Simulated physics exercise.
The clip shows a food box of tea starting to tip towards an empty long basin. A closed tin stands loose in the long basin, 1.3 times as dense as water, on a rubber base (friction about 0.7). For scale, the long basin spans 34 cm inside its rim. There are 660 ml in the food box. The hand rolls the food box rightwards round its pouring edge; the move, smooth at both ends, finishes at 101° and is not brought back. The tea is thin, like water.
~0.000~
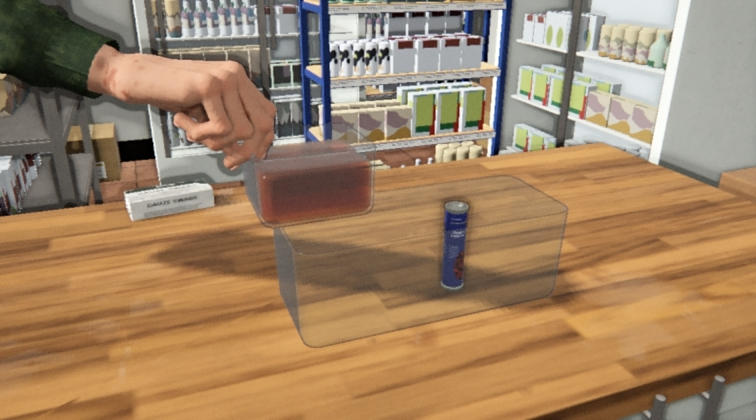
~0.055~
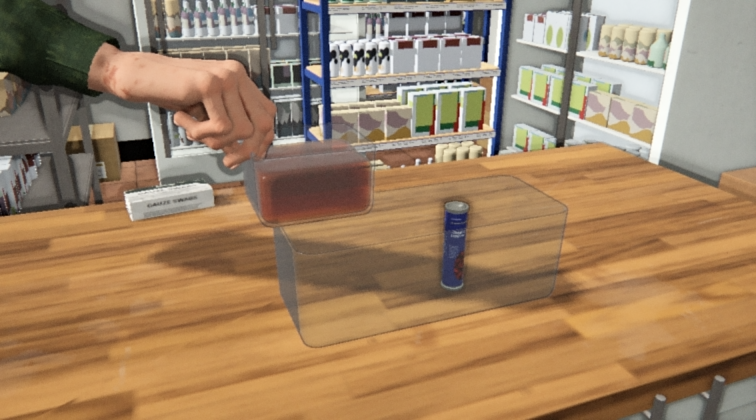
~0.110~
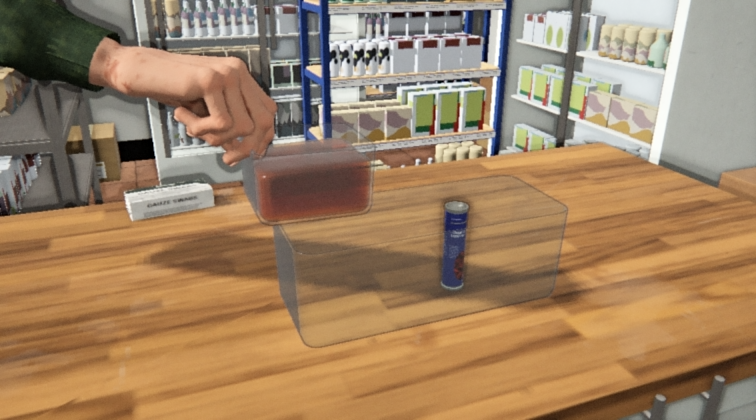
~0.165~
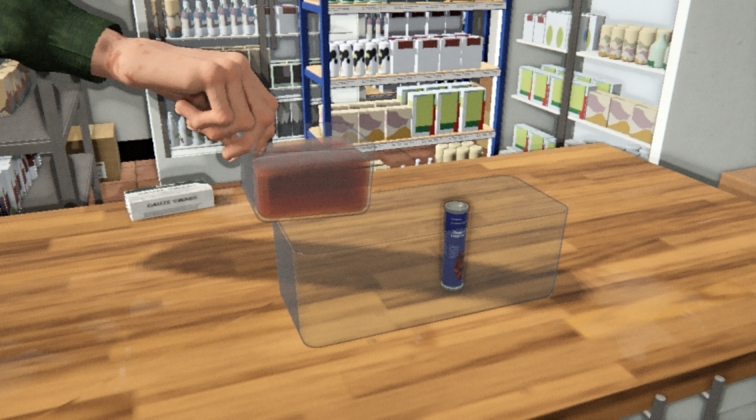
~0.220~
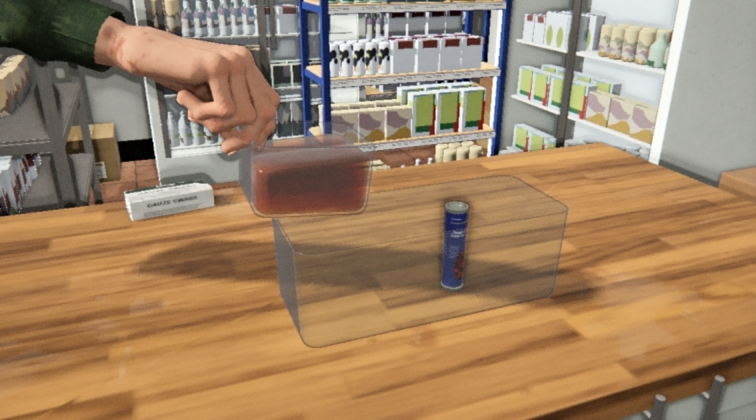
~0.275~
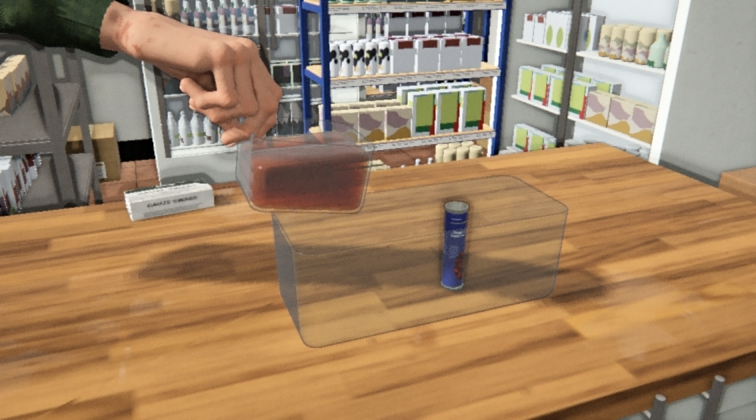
A hand held a clear box of reddish-brown liquid above the left end of a long, see-through basin on a wooden counter, slowly tilting it slightly rightwards while a blue tin stood still inside the basin.
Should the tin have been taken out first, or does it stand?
It remains upright.
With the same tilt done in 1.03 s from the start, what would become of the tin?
The tin remains upright.
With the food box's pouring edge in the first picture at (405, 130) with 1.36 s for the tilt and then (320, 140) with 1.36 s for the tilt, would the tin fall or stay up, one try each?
First it stays up; then it remains upright.
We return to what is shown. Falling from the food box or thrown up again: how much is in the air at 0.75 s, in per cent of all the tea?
Near 24 in a hundred.
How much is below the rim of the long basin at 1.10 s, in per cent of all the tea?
About 72 per cent.
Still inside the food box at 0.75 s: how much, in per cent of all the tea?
Near 68 in a hundred.
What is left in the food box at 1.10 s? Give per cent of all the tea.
Near 16 in a hundred.
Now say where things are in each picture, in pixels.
In the first frame, it leans 0°; its right rim is at (361, 136); the tea meets the walls at (249, 161) and (357, 149); the long basin's rim runs from (283, 231) to (540, 192); the tin's top is at (457, 210).
In the second frame, it leans 0°; its right rim is at (361, 136); the tea meets the walls at (249, 161) and (357, 149).
In the third frame, it leans 2°; its right rim is at (361, 136); the tea meets the walls at (249, 160) and (357, 147).
In the fourth frame, it leans 4°; its right rim is at (361, 136); the tea meets the walls at (248, 158) and (357, 145).
In the fifth frame, it leans 6°; its right rim is at (361, 136); the tea meets the walls at (247, 156) and (356, 143).
In the sixth frame, it leans 10°; its right rim is at (360, 136); the tea meets the walls at (245, 151) and (356, 141).
By 0.75 s the tilt is 59° and 68 per cent is still to pour; the tin stands where it began.
By 1.10 s the tilt is 92° and 16 per cent is still to pour; the tin stands where it began.
By 1.46 s the tilt is 101° and 1 per cent is still to pour; the tin stands where it began.
By 1.86 s the tilt is 101° and 0 per cent is still to pour; the tin stands where it began.
At rest the tin stands where it began.
